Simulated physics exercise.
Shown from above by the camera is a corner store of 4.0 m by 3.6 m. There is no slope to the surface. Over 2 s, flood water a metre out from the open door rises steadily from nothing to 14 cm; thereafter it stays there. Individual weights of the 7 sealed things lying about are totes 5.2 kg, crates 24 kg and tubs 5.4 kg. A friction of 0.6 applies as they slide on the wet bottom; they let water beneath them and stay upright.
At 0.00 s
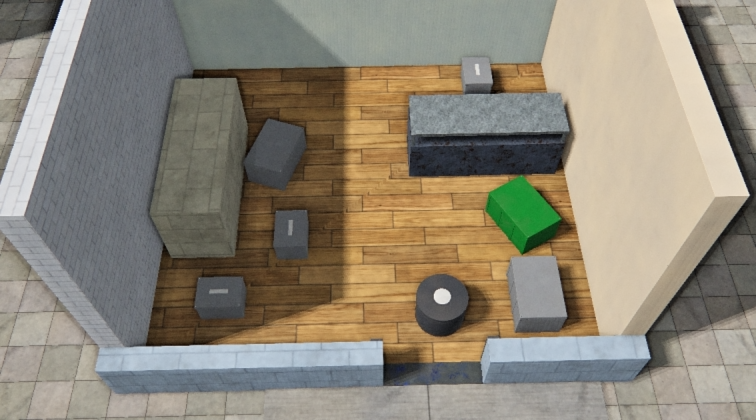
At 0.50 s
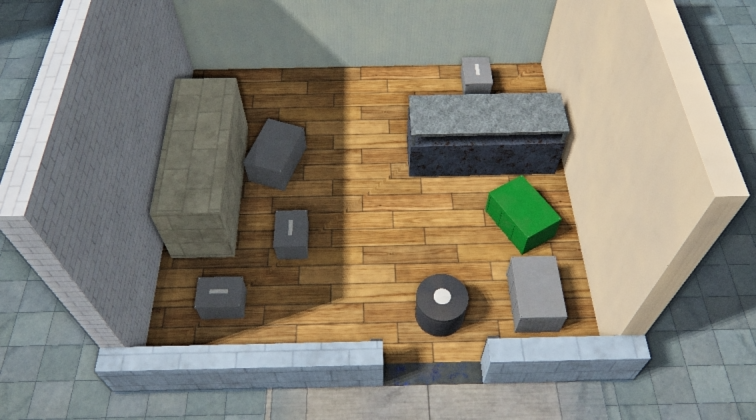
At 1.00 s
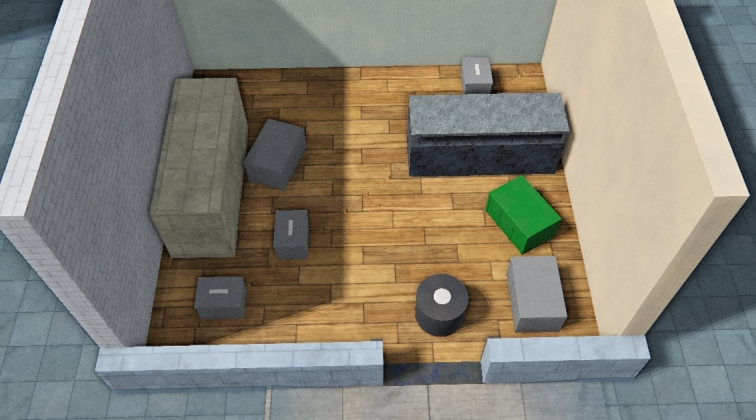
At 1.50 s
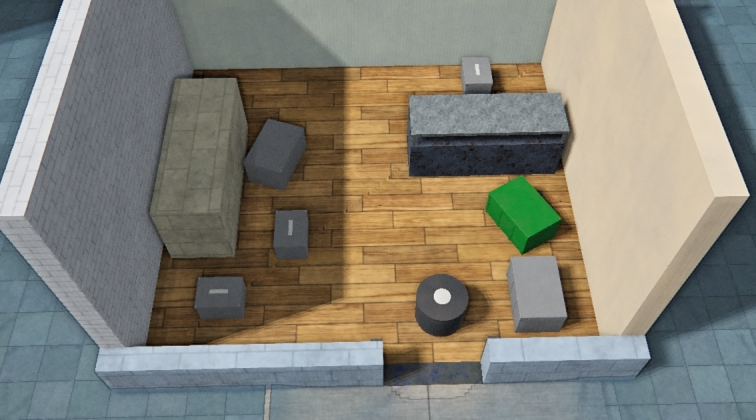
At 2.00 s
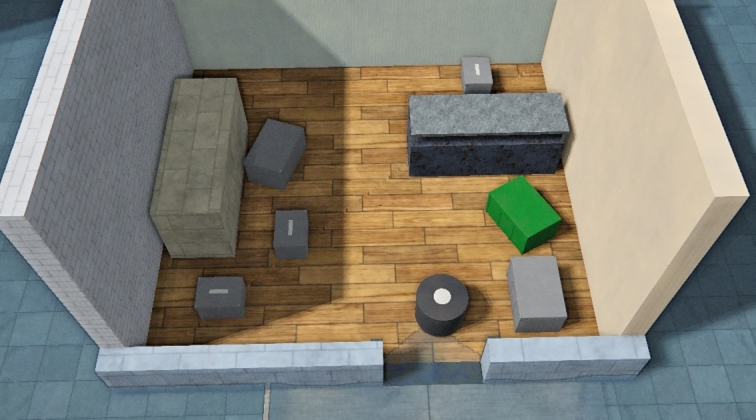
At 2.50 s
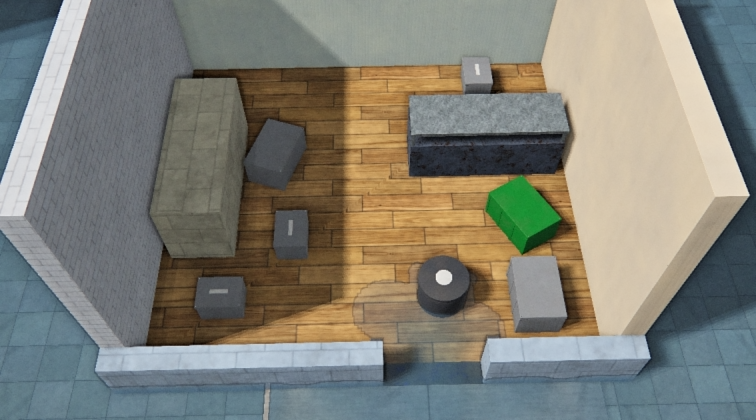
A small corner store with a wooden floor and low front walls, open at a doorway, is seen from above by a still camera. A long stone-grey block lines the left wall, grey crates stand around the floor, a dark counter and a green crate sit at right, and a dark round tub stands near the doorway. Water darkens the paving outside, then spreads through the doorway across the boards, and the tub shifts slightly inward.
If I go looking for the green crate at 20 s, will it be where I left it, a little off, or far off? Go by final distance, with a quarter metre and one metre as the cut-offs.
You will find it where you left it.
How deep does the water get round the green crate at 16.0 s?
I'd say around 8 cm.
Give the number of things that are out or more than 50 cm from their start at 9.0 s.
1.
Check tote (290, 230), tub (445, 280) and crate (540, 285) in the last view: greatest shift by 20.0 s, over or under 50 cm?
The first is bigger, the second bigger and the third not bigger.
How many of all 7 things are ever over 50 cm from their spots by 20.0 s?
My count gives 3.
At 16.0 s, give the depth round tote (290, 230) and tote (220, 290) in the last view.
Depths: Near 7 cm, then near 6 cm.
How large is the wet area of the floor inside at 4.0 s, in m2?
Around 5.0 m2 of it.
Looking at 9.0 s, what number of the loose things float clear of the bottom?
Tally: 2 of them.
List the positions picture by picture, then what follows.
The first frame shows the green crate at (525, 205) rests on the ground; 0.0 m2 under water; 0 of 7 have shifted.
The second frame shows the green crate at (525, 205) rests on the ground; water covers 0.0 m2; 0 of 7 have shifted.
The third frame shows the green crate at (525, 205) rests on the ground; water covers 0.0 m2; 0 of 7 have shifted.
The fourth frame shows the green crate at (525, 205) rests on the ground; water covers 0.0 m2; 0 of 7 have shifted.
The fifth frame shows the green crate at (525, 205) rests on the ground; 0.1 m2 under water; 0 of 7 have shifted.
The sixth frame shows the green crate at (525, 205), on the bottom; 0.7 m2 under water; 1 of 7 have shifted.
After 4.0 s the green crate is near (525, 205), 0.0 m from its start, aground; 1 afloat.
After 9.0 s the green crate is near (525, 205), 0.0 m from its start, aground; 2 afloat.
After 16.0 s the green crate is near (525, 205), 0.0 m from its start, aground; 4 afloat.
After 20.0 s the green crate is near (525, 205), 0.0 m from its start, aground; 4 afloat.
